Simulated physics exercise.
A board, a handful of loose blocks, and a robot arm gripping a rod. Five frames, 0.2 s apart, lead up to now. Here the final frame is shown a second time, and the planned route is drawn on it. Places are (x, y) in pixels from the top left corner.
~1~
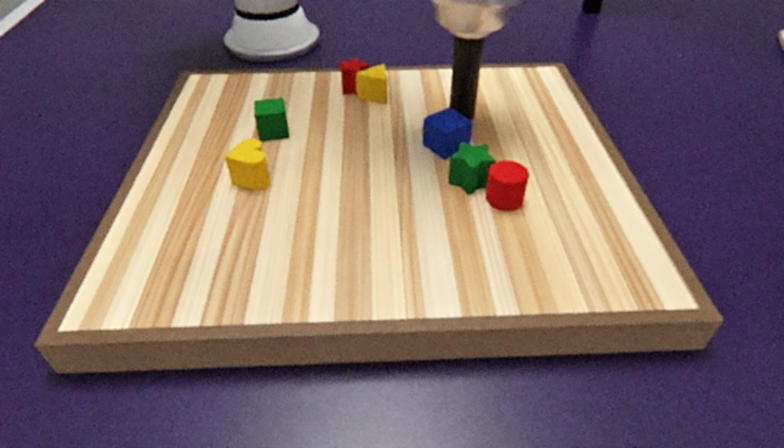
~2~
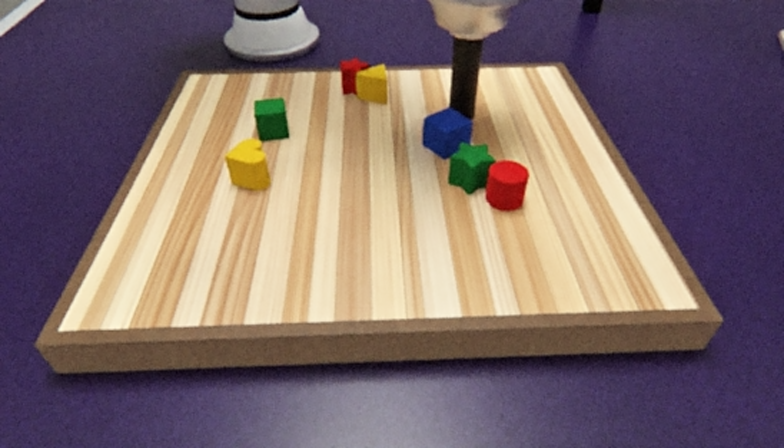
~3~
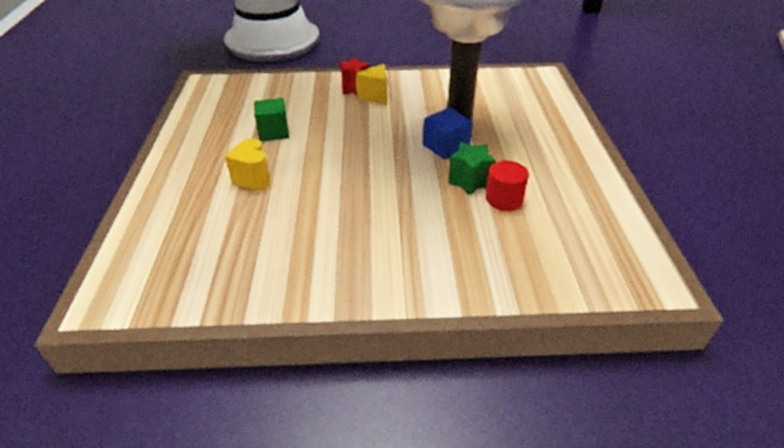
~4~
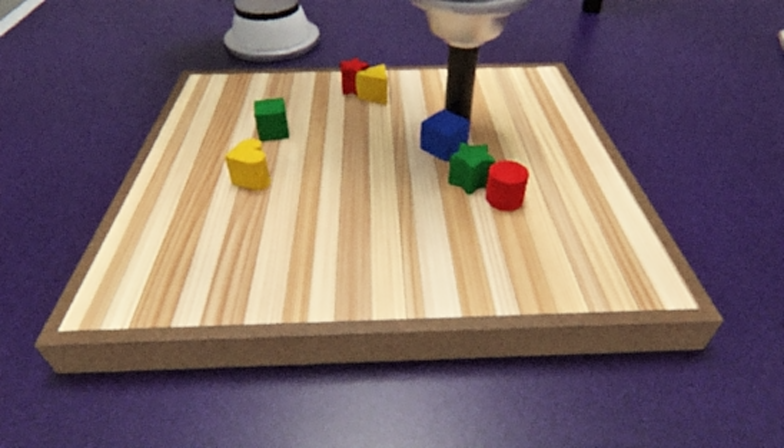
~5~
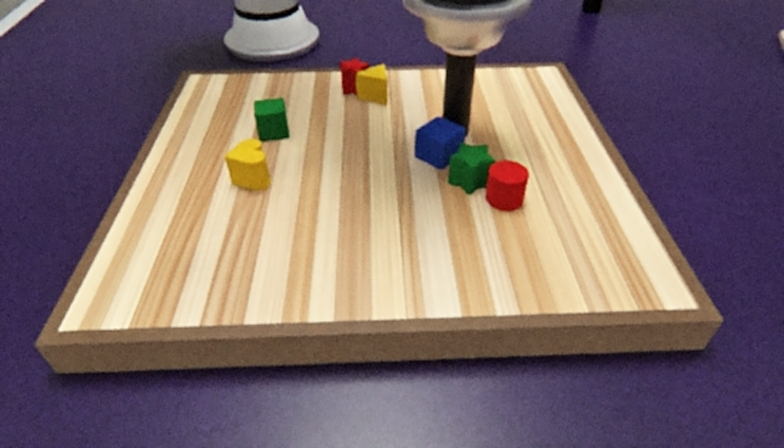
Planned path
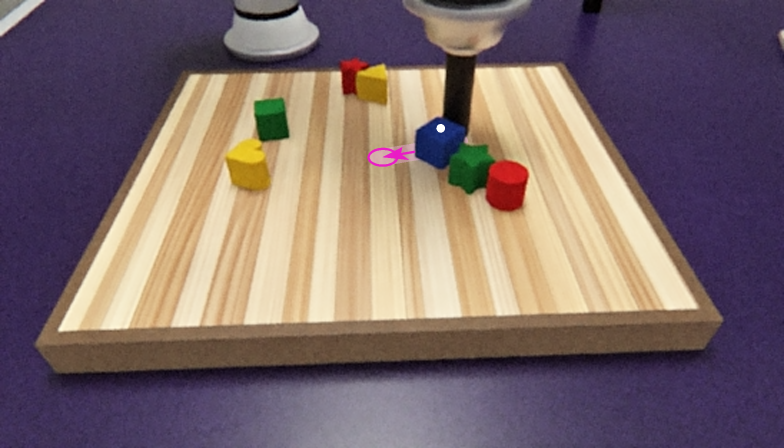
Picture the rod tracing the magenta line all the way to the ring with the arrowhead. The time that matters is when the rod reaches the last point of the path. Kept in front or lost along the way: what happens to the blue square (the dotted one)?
I predict the rod has moved past it.
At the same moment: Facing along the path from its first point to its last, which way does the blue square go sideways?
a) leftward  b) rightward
I choose a.
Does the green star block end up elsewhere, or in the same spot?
From what I can tell, it will keep its place.
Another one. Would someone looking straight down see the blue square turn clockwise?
No - that is not the case.
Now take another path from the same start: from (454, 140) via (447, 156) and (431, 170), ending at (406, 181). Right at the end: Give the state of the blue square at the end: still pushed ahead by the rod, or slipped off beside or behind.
As far as I can tell, the blue square is still leading the way in front of the rod.
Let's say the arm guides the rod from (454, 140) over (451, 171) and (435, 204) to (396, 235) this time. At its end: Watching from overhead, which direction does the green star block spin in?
Watching from overhead, you'd notice the green star block rotating counter-clockwise.
Path on the board, from (454, 140) via (434, 149) and (409, 153), ending at (383, 157); the dot is on the blue square.
What follows on the original path. Halfway along, rod at (420, 144); blue square at (422, 142), turned 45° anticlockwise.
At the end, rod at (383, 150); blue square at (421, 144), turned 55° anticlockwise; green star block in place.
